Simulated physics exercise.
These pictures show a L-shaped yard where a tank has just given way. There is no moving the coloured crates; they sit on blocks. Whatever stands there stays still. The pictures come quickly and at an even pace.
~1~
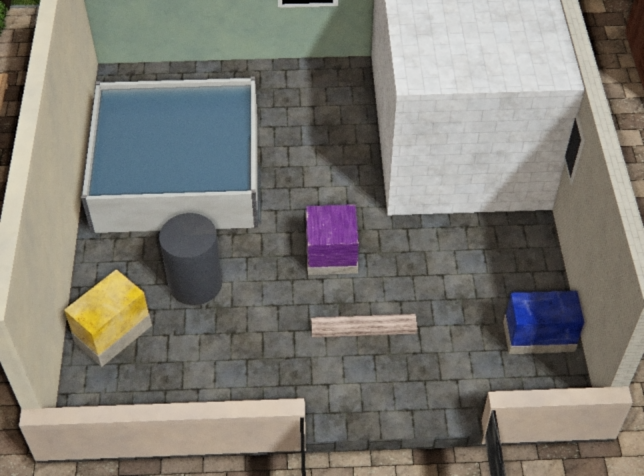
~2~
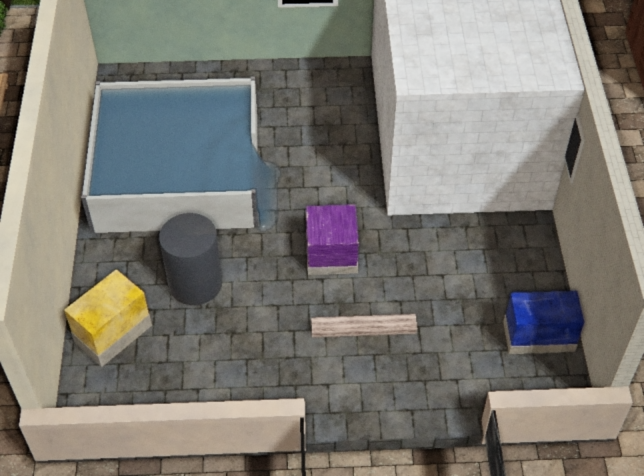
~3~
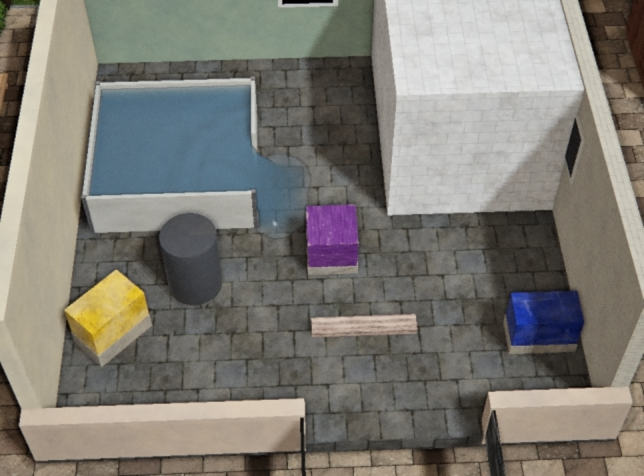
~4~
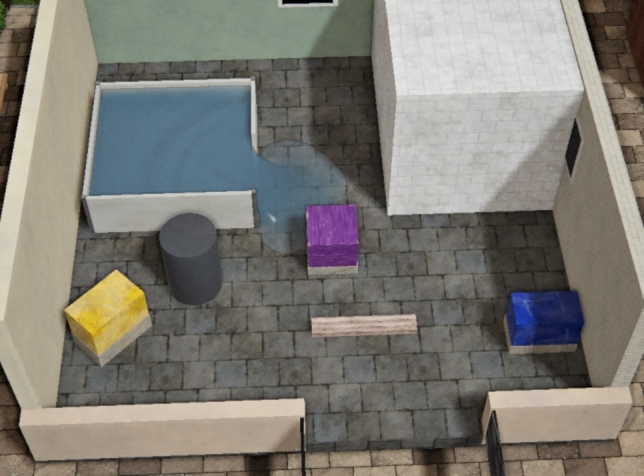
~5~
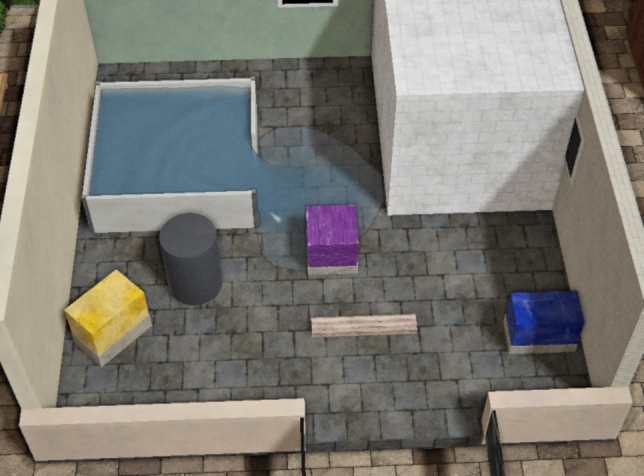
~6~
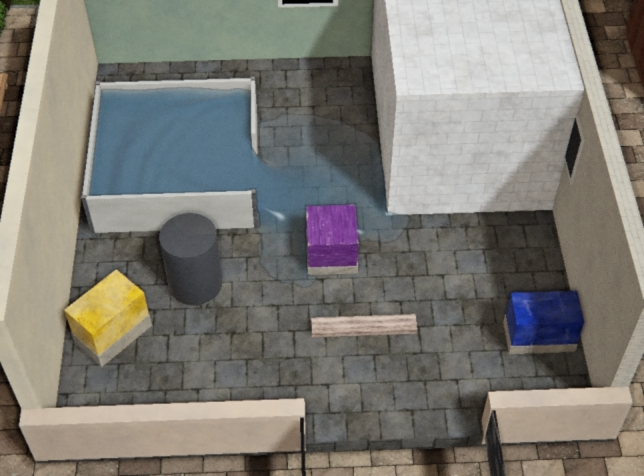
At the start, water lies still in a walled tank at the upper left of a paved yard with yellow, purple and blue crates. Water then pours through a gap in the tank's right side and spreads rightward across the paving, passing behind the purple crate and reaching the white block.
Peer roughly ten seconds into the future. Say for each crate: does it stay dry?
One by one: The blue crate meets the water; the yellow crate avoids the water; the purple crate meets the water.
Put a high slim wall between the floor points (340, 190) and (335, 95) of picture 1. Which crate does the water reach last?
That would be the yellow crate.
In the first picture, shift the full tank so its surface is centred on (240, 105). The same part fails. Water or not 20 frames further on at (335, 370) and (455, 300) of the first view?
Note: Point one reached by the flow; point two reached by the flow.
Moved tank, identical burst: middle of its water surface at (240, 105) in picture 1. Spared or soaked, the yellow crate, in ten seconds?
Yellow crate: Untouched.
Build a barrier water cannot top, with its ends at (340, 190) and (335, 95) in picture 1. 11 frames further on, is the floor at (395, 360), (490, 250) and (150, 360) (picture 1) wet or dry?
The first point comes out unwetted, the next inundated, the last unwetted.
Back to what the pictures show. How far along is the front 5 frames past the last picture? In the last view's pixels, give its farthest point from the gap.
Close to (539, 257), I think.
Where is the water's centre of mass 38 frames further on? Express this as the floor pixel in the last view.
Around pixel (278, 193).
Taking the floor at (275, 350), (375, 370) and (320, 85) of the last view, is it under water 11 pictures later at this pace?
Taking the three spots one by one, I'd call them drenched, clear and drenched.
A moment on, water covers 20 % of the floor; the blue crate not reached, the yellow crate not reached, the purple crate water round its plinth.
Next, water covers 45 % of the floor; the blue crate water round its plinth, the yellow crate not reached, the purple crate water round its plinth.
Then, water covers 65 % of the floor; the blue crate water round its plinth, the yellow crate not reached, the purple crate water round its plinth.
Later, water covers 85 % of the floor; the blue crate water round its plinth, the yellow crate water round its plinth, the purple crate water round its plinth.
In the end, water covers 95 % of the floor; the blue crate was topped, the yellow crate stayed above the water, the purple crate was topped.
